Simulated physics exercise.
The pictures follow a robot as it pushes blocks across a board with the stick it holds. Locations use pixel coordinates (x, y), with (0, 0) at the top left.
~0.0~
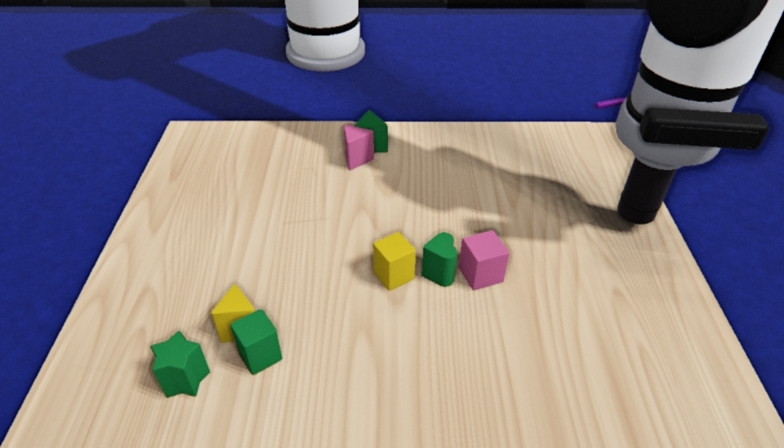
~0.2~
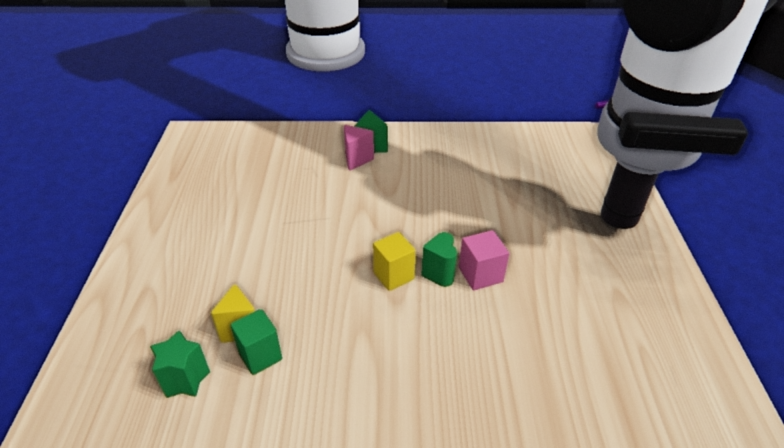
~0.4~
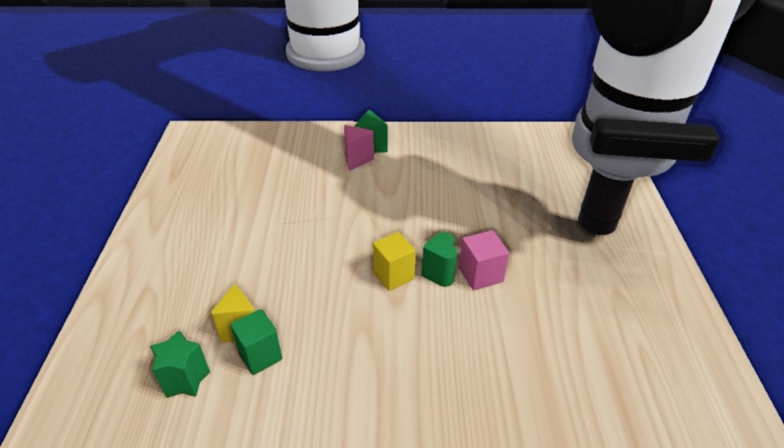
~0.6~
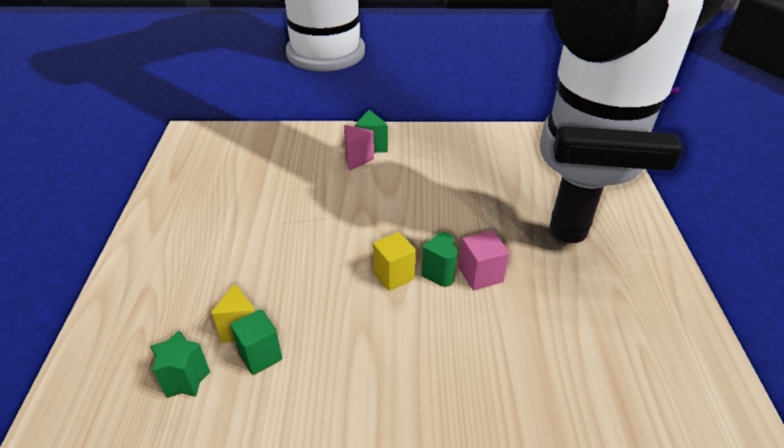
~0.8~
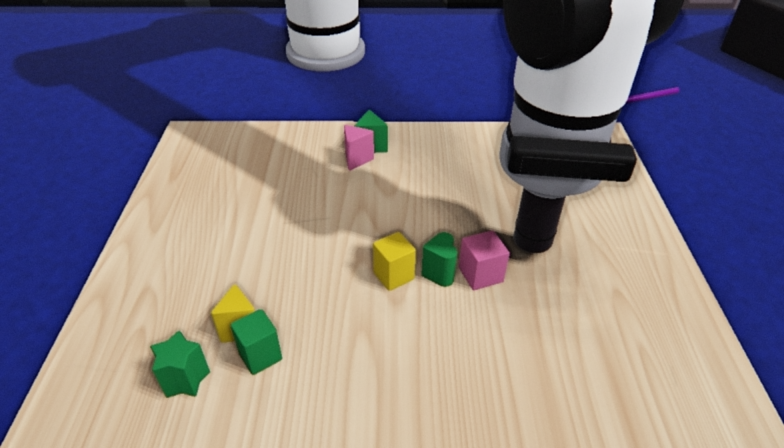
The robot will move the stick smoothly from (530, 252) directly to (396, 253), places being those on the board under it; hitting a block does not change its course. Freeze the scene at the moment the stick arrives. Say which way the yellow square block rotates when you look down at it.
From above, counter-clockwise.
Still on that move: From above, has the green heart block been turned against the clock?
Answer: No.
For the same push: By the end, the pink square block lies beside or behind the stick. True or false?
The statement is true.
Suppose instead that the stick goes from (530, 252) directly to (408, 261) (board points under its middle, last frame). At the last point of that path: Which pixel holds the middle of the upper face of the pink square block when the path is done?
The middle of its top is at (466, 257).
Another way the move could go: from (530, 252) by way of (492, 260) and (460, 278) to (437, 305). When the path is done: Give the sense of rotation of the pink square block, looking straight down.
It goes round opposite to clock hands.
What follows on the original path. One third of the way, stick at (487, 241); green heart block at (440, 247), turned 15° clockwise; pink square block at (476, 248), turned 30° anticlockwise.
Two thirds of the way, stick at (441, 242); green heart block at (433, 250), turned 20° clockwise; pink square block at (468, 252), turned 65° anticlockwise.
At the end, stick at (396, 241); yellow square block at (384, 248), turned 35° anticlockwise; green heart block at (433, 250), turned 20° clockwise; pink square block at (468, 252), turned 65° anticlockwise.
